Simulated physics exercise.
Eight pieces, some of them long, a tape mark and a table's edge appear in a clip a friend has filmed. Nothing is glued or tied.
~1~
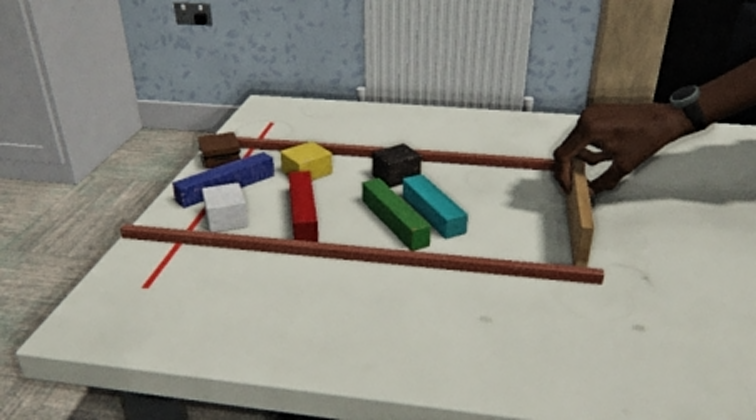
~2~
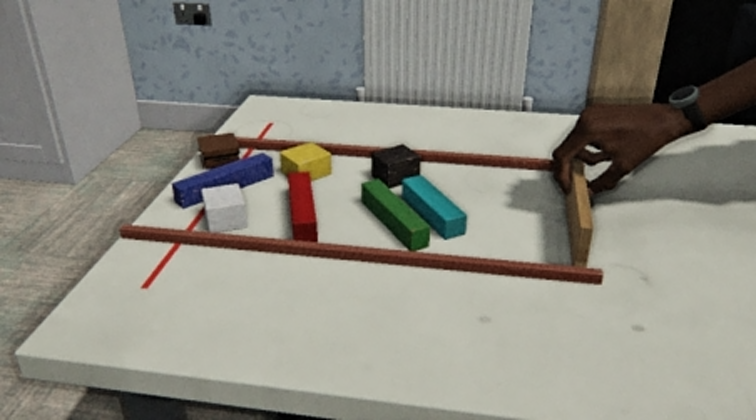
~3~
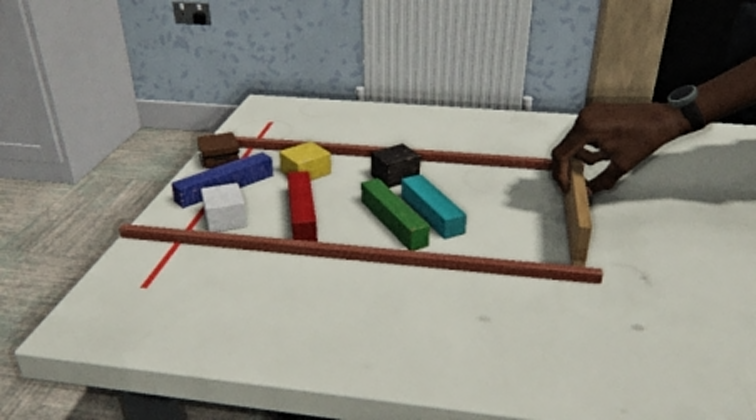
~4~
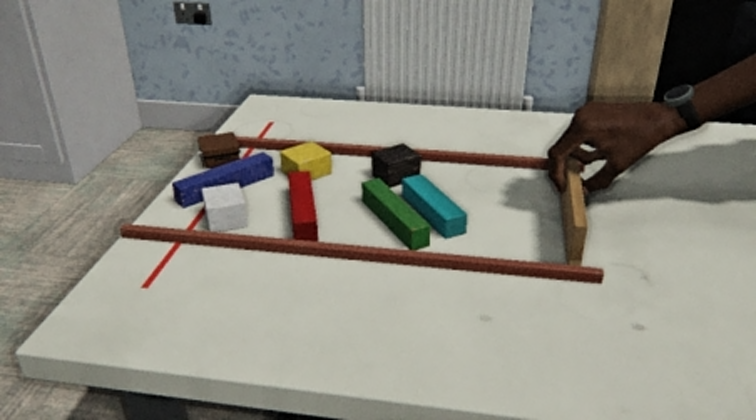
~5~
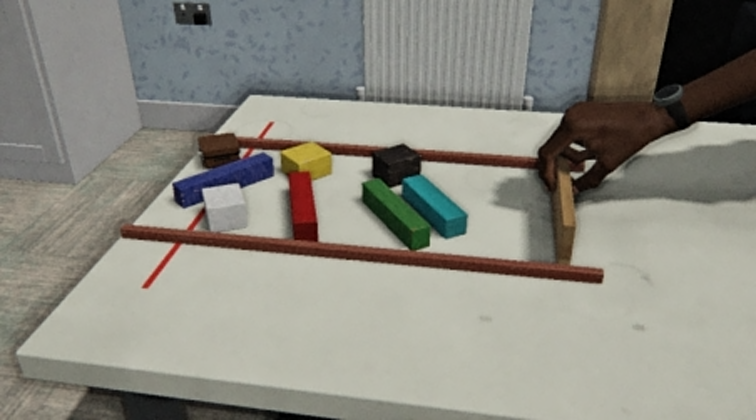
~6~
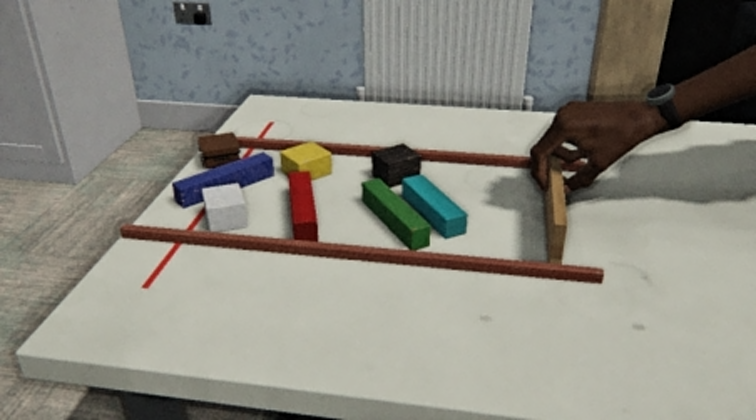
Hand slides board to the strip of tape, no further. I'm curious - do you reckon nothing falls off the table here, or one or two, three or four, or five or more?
Watch it: A handful - three or four - go plunging down.
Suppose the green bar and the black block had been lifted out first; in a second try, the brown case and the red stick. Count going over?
3 for the first case, 3 for the second.
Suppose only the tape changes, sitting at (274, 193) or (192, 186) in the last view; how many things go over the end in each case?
Floor count: 0; 6.
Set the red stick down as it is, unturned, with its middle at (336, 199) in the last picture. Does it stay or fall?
In the end the red stick hangs on.
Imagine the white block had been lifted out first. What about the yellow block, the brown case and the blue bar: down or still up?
So the yellow block goes down, the brown case goes down and the blue bar goes down.
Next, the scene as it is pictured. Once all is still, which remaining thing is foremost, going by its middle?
That would be the red stick.
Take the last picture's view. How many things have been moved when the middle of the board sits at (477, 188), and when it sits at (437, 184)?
So far 0, and 2 at the second.
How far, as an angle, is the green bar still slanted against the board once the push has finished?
About 0°.
Soon after, none off yet; brown case at rest near (220, 152); blue bar at rest near (225, 179); white block at rest near (225, 208).
Then, none off yet; brown case moved about its own width near (196, 147); blue bar moved a little near (171, 177); white block moved about its own width near (167, 201).
At rest, the number that fall off is three or four; fallen, yellow block, white block, blue bar and brown case.
